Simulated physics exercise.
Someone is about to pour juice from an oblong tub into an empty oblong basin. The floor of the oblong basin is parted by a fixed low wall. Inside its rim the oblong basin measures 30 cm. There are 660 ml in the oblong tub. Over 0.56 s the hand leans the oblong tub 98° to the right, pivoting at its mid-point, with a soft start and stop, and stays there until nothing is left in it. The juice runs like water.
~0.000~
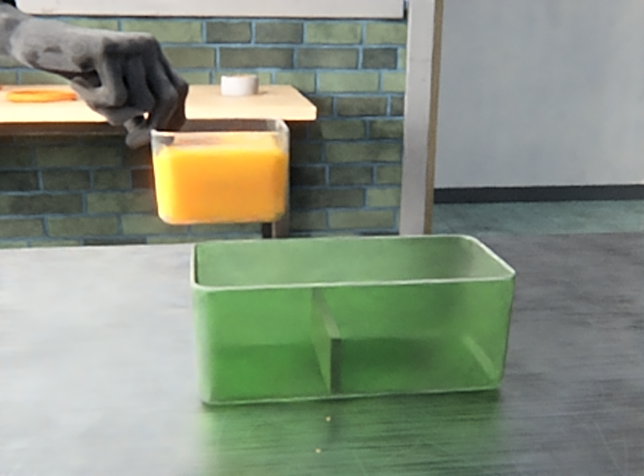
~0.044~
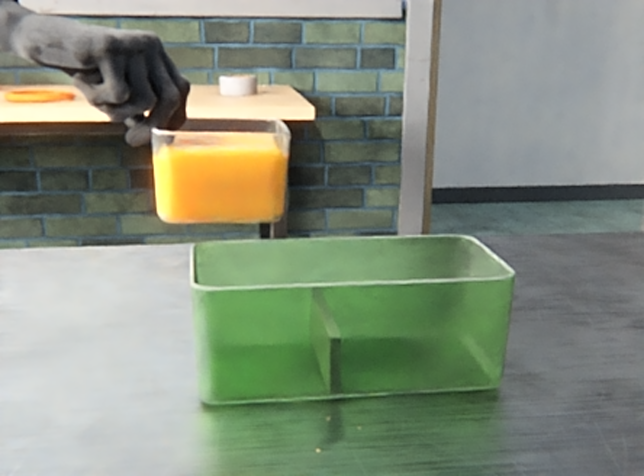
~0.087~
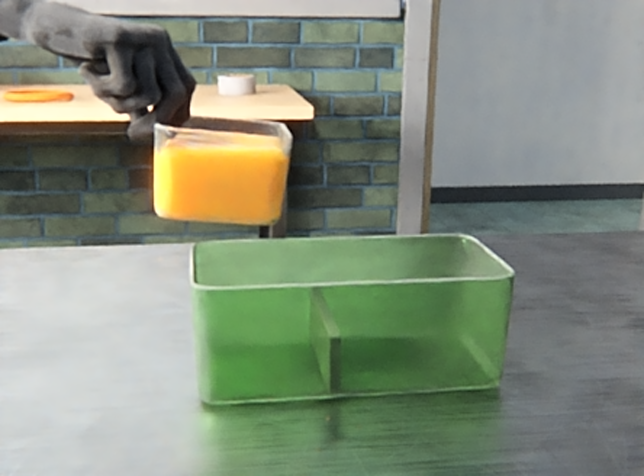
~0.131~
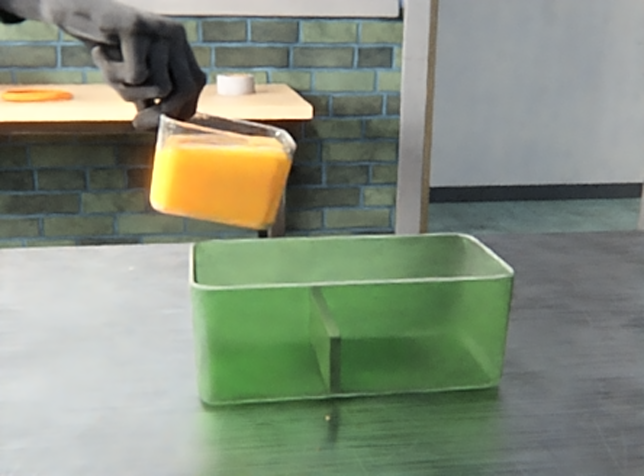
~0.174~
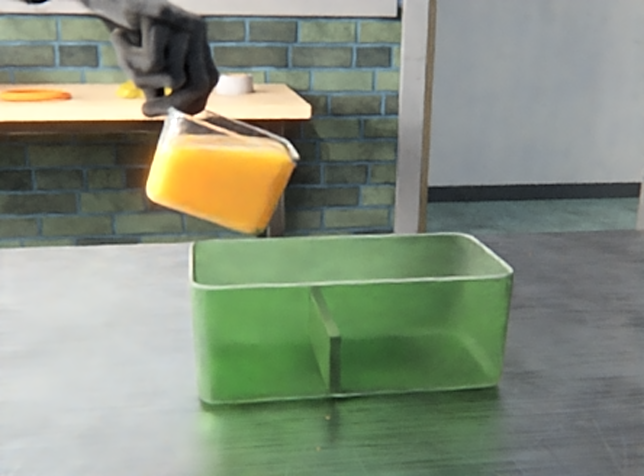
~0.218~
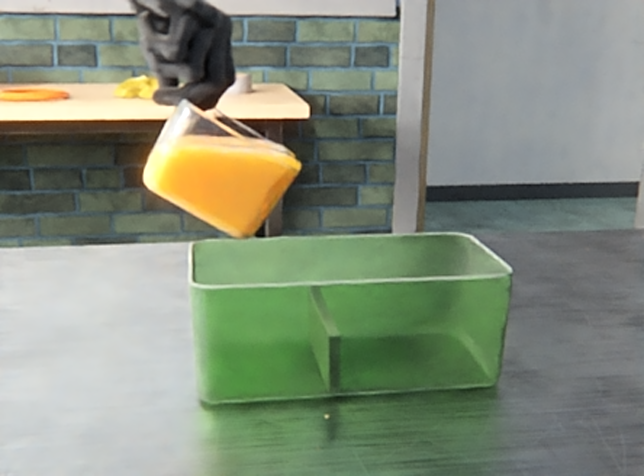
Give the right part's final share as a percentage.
Roughly 63 per cent is past the wall.
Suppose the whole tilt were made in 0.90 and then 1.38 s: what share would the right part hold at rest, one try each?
First 70, then 70 per cent.
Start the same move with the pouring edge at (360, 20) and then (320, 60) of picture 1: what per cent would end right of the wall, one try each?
In turn about 90 and 95 per cent.
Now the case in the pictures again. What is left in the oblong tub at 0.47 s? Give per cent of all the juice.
About 38 per cent.
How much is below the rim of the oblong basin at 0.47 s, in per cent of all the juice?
Some 34 per cent.
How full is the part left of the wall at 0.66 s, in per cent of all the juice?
Near 20 in a hundred.
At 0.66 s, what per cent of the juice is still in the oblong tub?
About 10 per cent.
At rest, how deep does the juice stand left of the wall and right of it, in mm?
Some 14 mm on the left and 18 mm on the right.
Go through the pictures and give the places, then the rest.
Tilt 0°; pouring edge (284, 127); surface from (160, 145) to (281, 143); the oblong basin's rim runs from (193, 266) to (493, 256); the wall's top is at (325, 313), in the first picture.
Tilt 2°; pouring edge (284, 129); surface from (160, 144) to (280, 144), in the second picture.
Tilt 6°; pouring edge (287, 133); surface from (161, 143) to (282, 145), in the third picture.
Tilt 13°; pouring edge (290, 141); surface from (162, 143) to (285, 146), in the fourth picture.
Tilt 22°; pouring edge (292, 151); surface from (163, 145) to (289, 148), in the fifth picture.
Tilt 32°; pouring edge (293, 164); surface from (157, 146) to (286, 152); 1 per cent is over the edge, in the sixth picture.
After 0.47 s the tilt is 92° and 37 per cent is still to pour, 3 is left of the wall and 31 right of it.
After 0.66 s the tilt is 98° and 10 per cent is still to pour, 21 is left of the wall and 64 right of it.
After 0.85 s the tilt is 98° and 3 per cent is still to pour, 32 is left of the wall and 63 right of it.
After 1.06 s the tilt is 98° and 0 per cent is still to pour, 35 is left of the wall and 63 right of it.
In the end 36 per cent lies left of the wall, 63 right of it and 1 outside.
